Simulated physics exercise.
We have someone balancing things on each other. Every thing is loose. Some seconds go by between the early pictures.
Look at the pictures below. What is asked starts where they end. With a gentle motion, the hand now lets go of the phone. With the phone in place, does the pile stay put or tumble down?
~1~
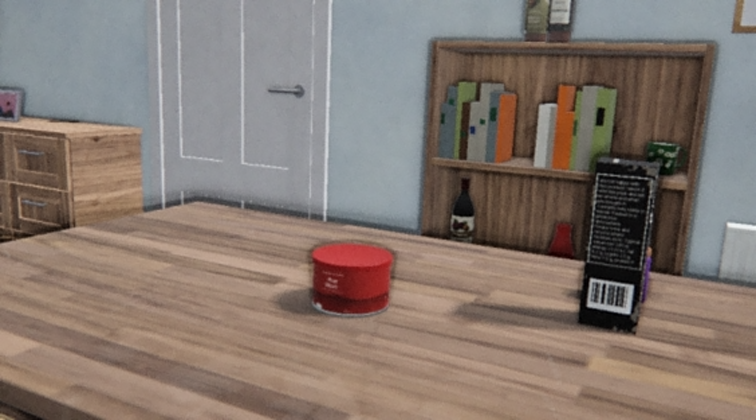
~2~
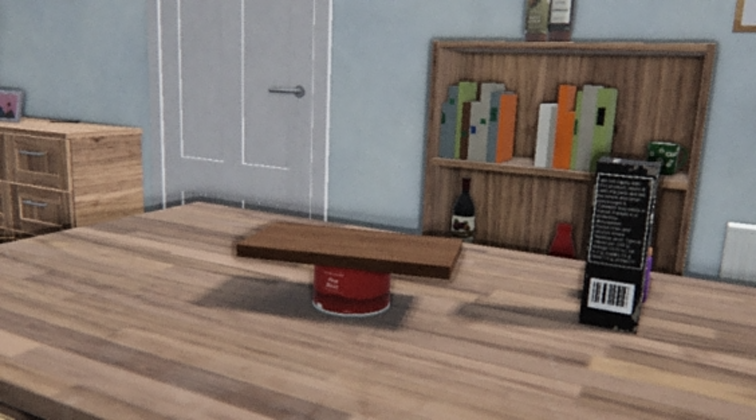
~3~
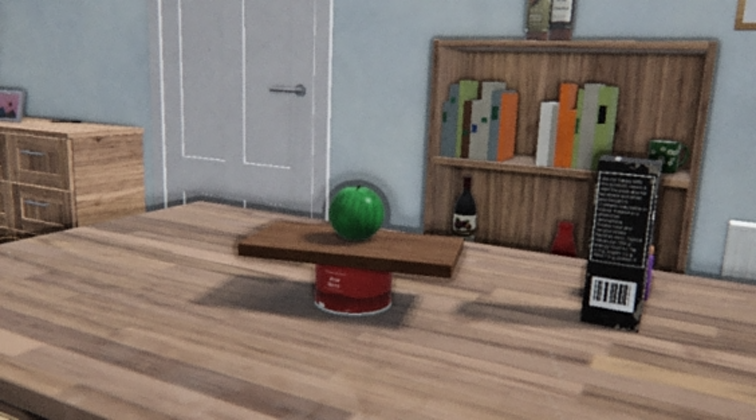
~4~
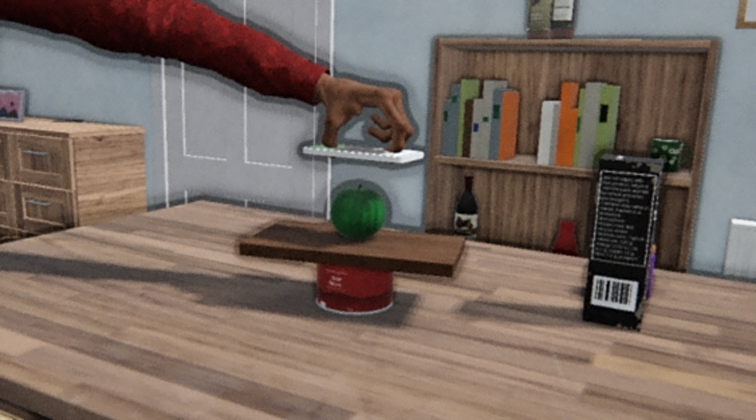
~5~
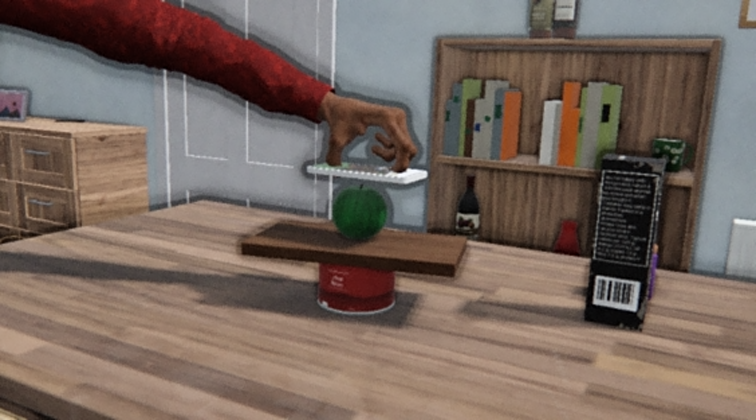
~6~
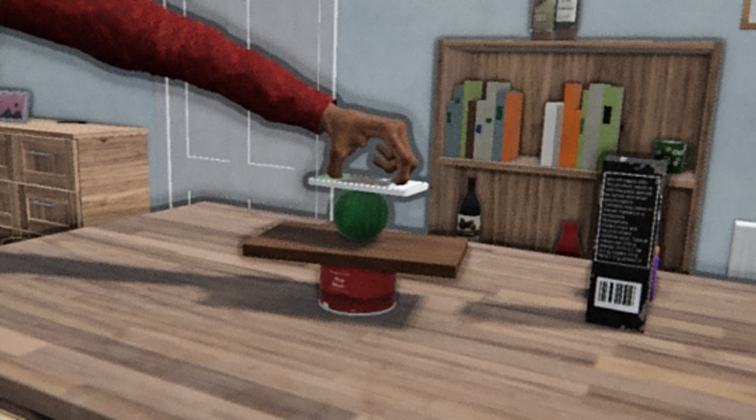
The pile tumbles down.
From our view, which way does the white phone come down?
Pretty clearly in the rightward direction.
Then, 0.40 s after the last picture, white phone tipped 36° from how it was near (380, 191).
Then, 0.50 s after the last picture, white phone tipped 43° from how it was near (396, 207).
Then, 0.60 s after the last picture, white phone now fallen.
At rest, fallen, white phone; the other 5 in place. Seen from the same camera at the end, white phone near (401, 211). The pile comes apart.
